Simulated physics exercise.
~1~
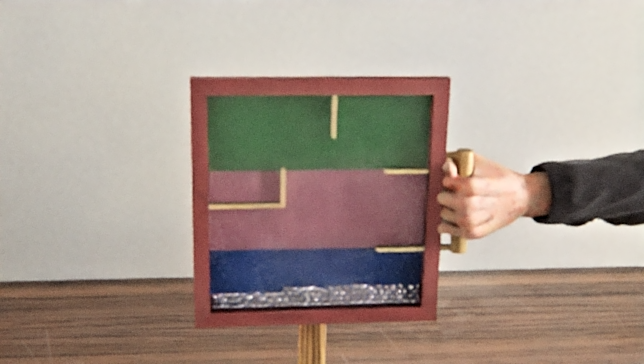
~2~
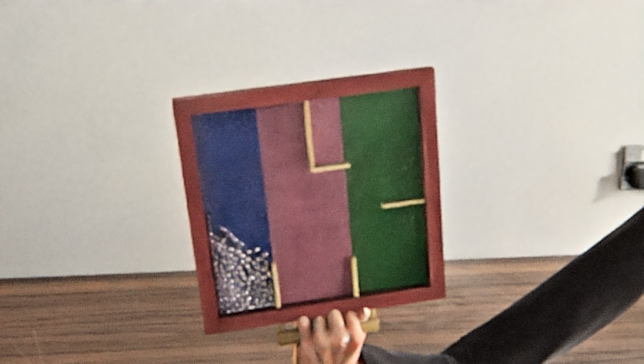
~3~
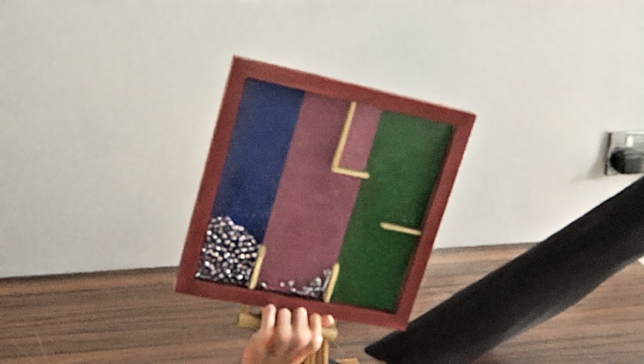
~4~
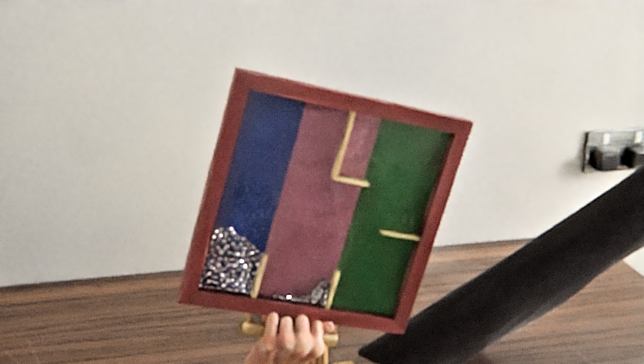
On a wooden tabletop, a hand turning a framed tricolour case clockwise, silvery beads piling in blue and some spilling into pink.
